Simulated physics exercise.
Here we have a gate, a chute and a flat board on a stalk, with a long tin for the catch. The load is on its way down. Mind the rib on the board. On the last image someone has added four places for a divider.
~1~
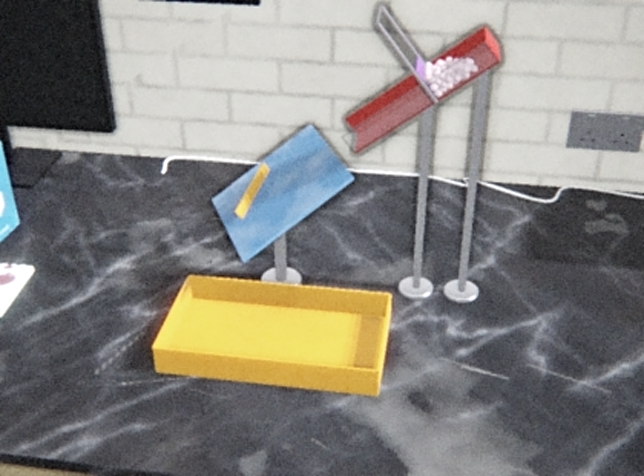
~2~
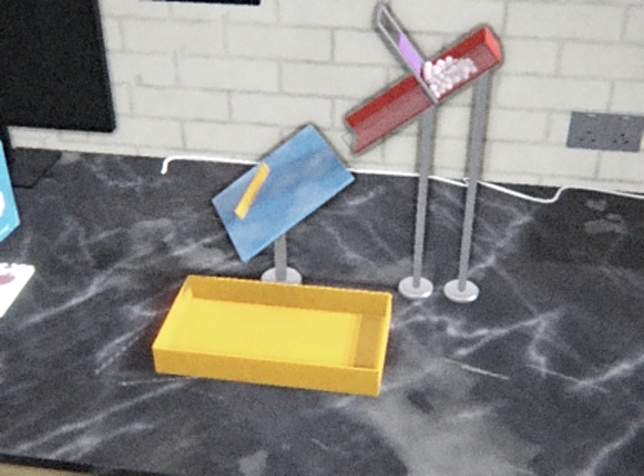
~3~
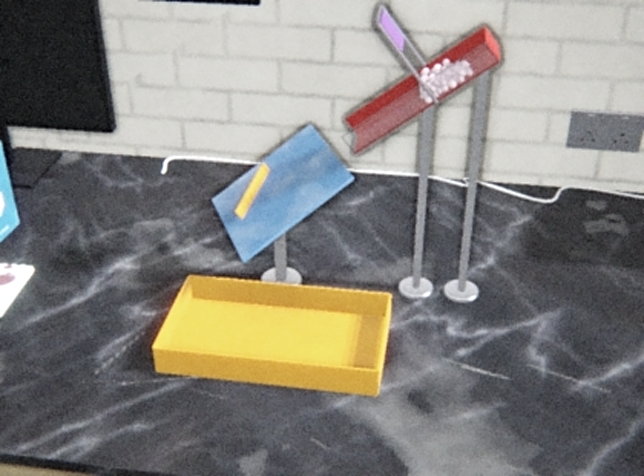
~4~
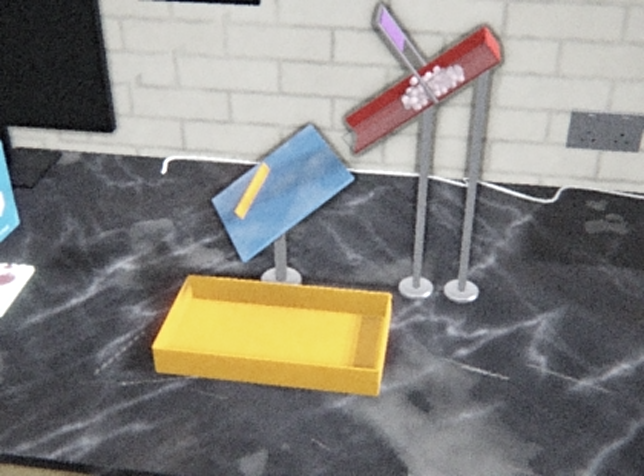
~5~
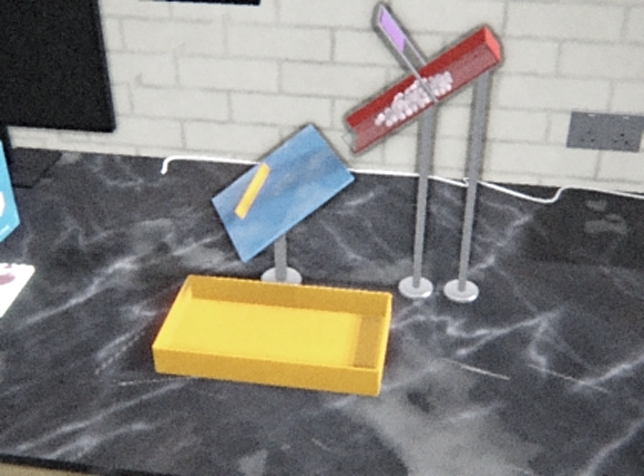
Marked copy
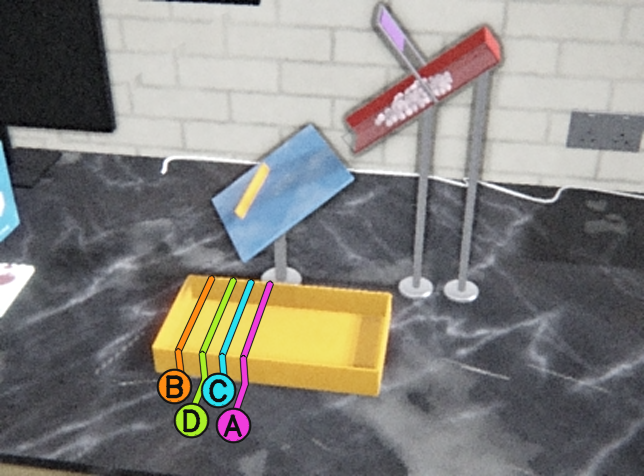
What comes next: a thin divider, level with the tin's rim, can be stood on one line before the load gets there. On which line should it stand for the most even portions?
It is B.
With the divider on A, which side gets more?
Left.
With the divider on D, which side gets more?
Left.
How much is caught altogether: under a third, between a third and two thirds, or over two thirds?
Between a third and two thirds.
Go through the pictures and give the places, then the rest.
In the first picture, load behind the gate near (446, 76), sugar pearls; lip of the chute near (356, 144), sloping fairly steeply.
In the second picture, middle of the board near (278, 189), tilted fairly steeply; middle of its low edge near (226, 229); of its high edge near (330, 149).
In the third picture, front corners of the tin near (154, 347) and (378, 371), empty; front of the load near (423, 96).
In the fourth picture, middle of the load near (426, 89); its front near (407, 103), close to a third of the way to the lip; rib from (263, 163) to (236, 212).
In the fifth picture, middle of the load near (416, 93); its front near (378, 122), close to two thirds of the way to the lip.
On the marked copy, line A crosses the front rim at (243, 357); line B crosses the front rim at (178, 350); line C crosses the front rim at (222, 355); line D crosses the front rim at (202, 352).
Choosing A, of what is caught, the whole lot on the left of the divider, none at all on the right.
Choosing B, of what is caught, close to two thirds on the left of the divider, close to a third on the right.
Choosing C, of what is caught, all but a few on the left of the divider, only a few on the right.
Choosing D, of what is caught, all but a few on the left of the divider, only a few on the right.
